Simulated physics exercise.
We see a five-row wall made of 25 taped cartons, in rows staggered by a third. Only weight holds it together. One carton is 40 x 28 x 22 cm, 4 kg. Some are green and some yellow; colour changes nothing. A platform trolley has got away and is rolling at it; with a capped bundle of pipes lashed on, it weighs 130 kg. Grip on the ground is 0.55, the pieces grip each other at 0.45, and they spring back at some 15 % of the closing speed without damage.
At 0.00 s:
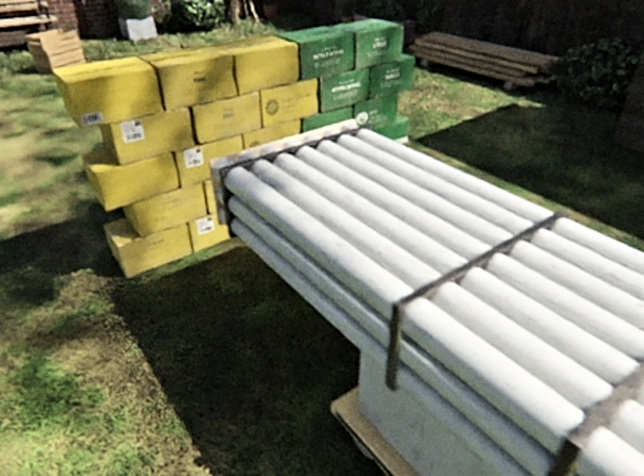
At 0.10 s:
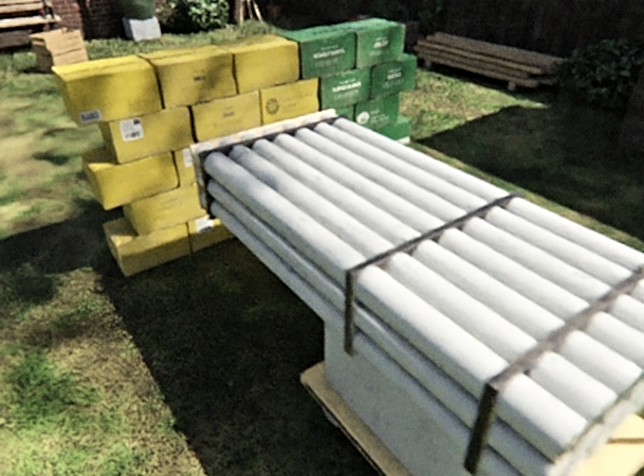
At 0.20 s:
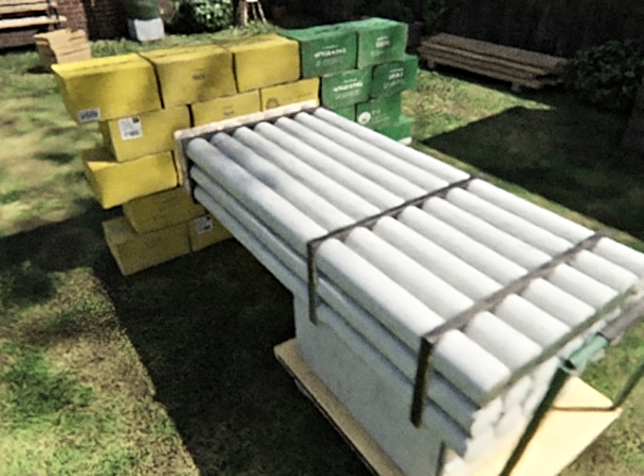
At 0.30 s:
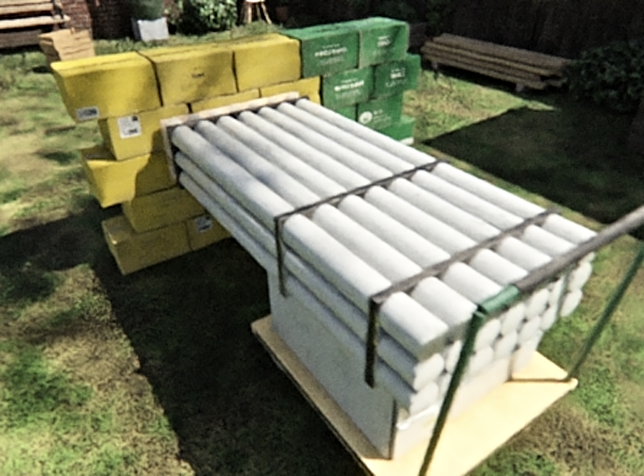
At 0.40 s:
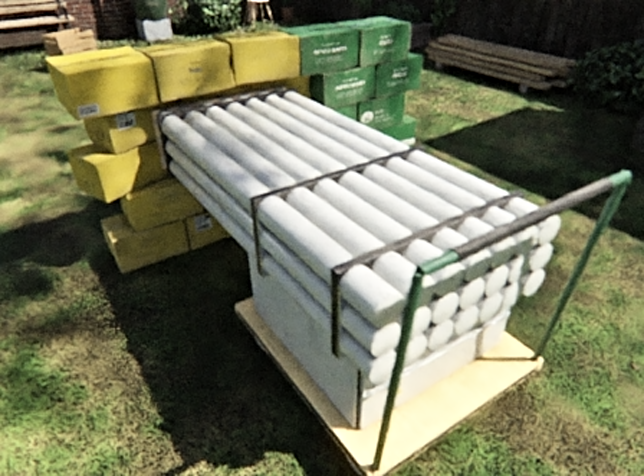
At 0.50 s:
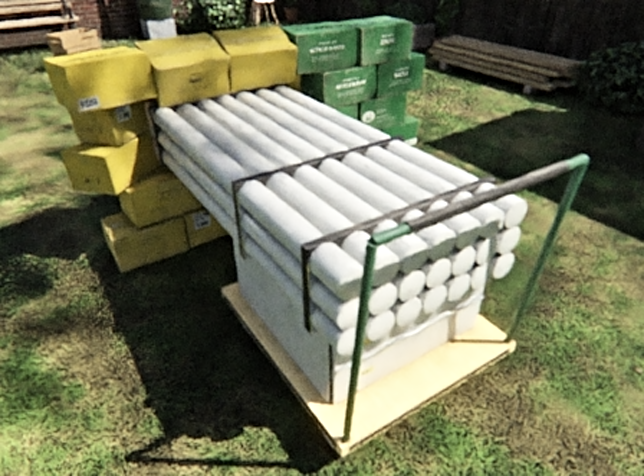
Trolley loaded with strapped white pipes rolling across grass into a stacked wall of yellow and green cartons, shoving and tilting yellow ones.
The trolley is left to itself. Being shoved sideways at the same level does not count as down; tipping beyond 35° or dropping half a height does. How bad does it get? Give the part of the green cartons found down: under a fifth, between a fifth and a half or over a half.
Under a fifth of them.
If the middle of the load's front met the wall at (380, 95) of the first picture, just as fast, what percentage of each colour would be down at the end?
In that case yellow 10, green 50 per cent.
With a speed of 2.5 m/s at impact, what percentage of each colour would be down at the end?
Then yellow 60, green 0 per cent.
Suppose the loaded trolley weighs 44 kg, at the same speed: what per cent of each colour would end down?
In that case yellow 60, green 10 per cent.
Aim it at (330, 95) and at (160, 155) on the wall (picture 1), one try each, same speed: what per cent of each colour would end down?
Yellow 40 then 30, green 80 then 0 per cent.
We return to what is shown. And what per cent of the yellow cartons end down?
By colour: Yellow 50 per cent.
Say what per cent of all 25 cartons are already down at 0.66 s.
15 per cent by then.
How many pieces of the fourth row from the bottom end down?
3 of them.
Around 0.66 s, load 45 cm past the wall's line, still rolling; none of the 10 green cartons down (4 of 25 in all colours); top green carton unmoved; top yellow carton tipped 11°.
Around 1.00 s, load 83 cm past the wall's line, still rolling; none of the 10 green cartons down (7 of 25 in all colours); top green carton unmoved; top yellow carton 50 mm lower.
Around 1.44 s, load 1.16 m past the wall's line, still rolling; none of the 10 green cartons down (7 of 25 in all colours); top green carton unmoved; top yellow carton 50 mm lower.
Finally (2.6 s), load 1.23 m past the wall's line, stopped; none of the 10 green cartons down (7 of 25 in all colours); top green carton unmoved; top yellow carton 50 mm lower. That is 0 per cent. Seen by the last camera, middles, top green carton near (375, 40), top yellow carton near (206, 39).
